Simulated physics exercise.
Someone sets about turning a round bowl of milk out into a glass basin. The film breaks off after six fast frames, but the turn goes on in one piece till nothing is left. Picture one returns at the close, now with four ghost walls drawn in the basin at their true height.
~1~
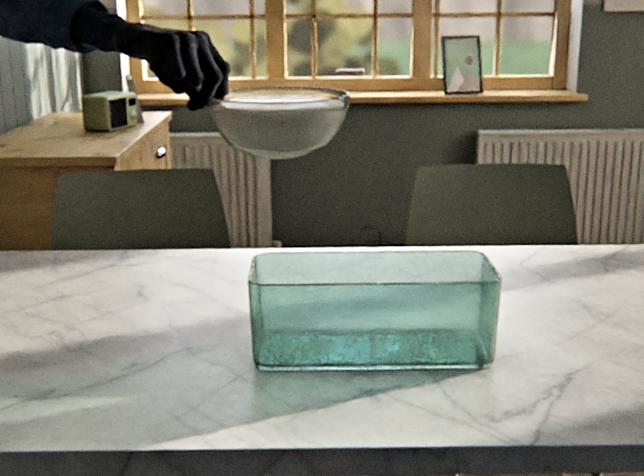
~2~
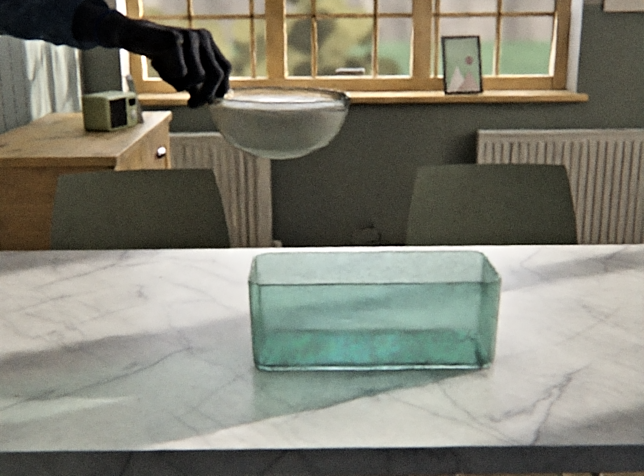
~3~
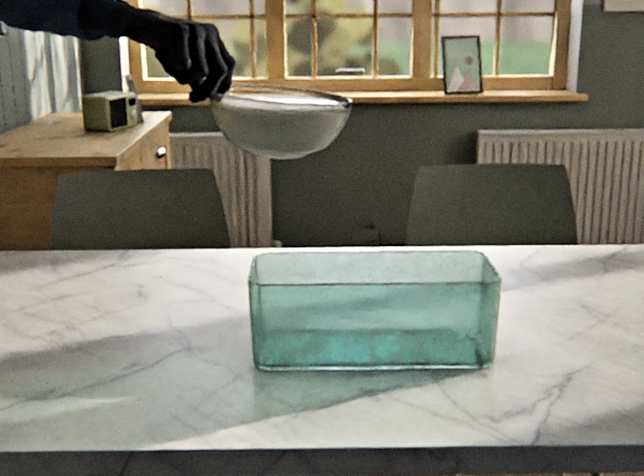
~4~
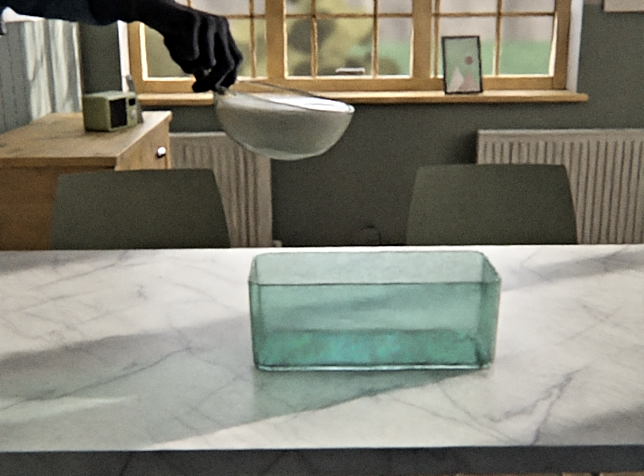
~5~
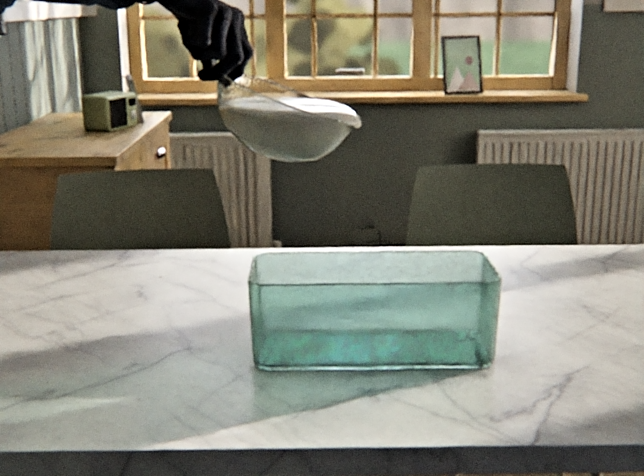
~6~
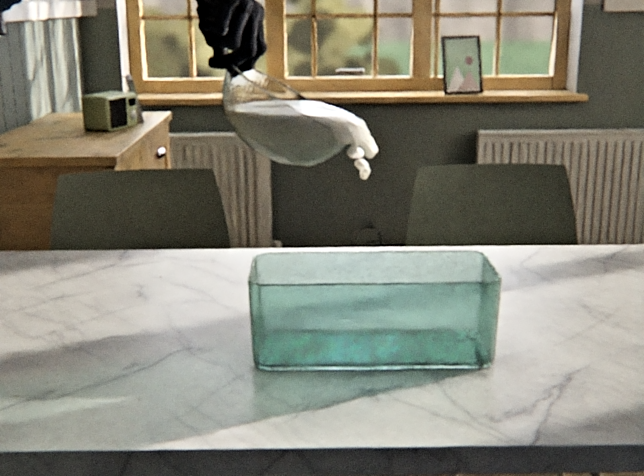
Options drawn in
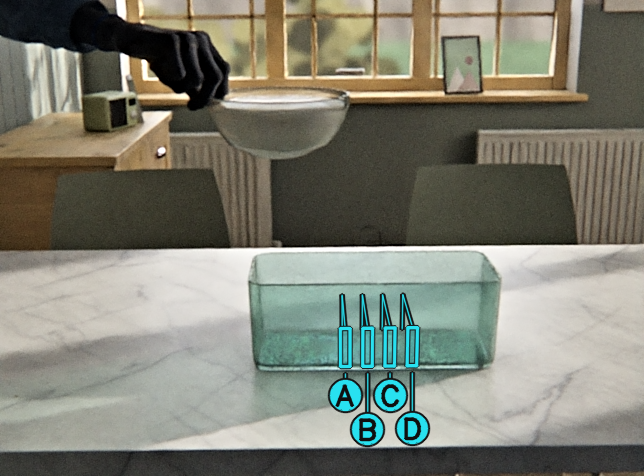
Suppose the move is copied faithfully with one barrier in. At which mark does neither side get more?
Position D.
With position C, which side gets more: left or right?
The right one.
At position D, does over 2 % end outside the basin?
Yes, it does.
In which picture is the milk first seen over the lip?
In picture 5.
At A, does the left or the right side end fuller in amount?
The right one.
In cyan, A at (345, 373); B at (367, 373); C at (390, 373); D at (412, 372).
If A is chosen, about 9 % ends left of the wall and 84 % right of it; 7 % is lost outside.
If B is chosen, about 16 % ends left of the wall and 76 % right of it; 7 % is lost outside.
If C is chosen, about 29 % ends left of the wall and 63 % right of it; 8 % is lost outside.
If D is chosen, about 49 % ends left of the wall and 43 % right of it; 8 % is lost outside.
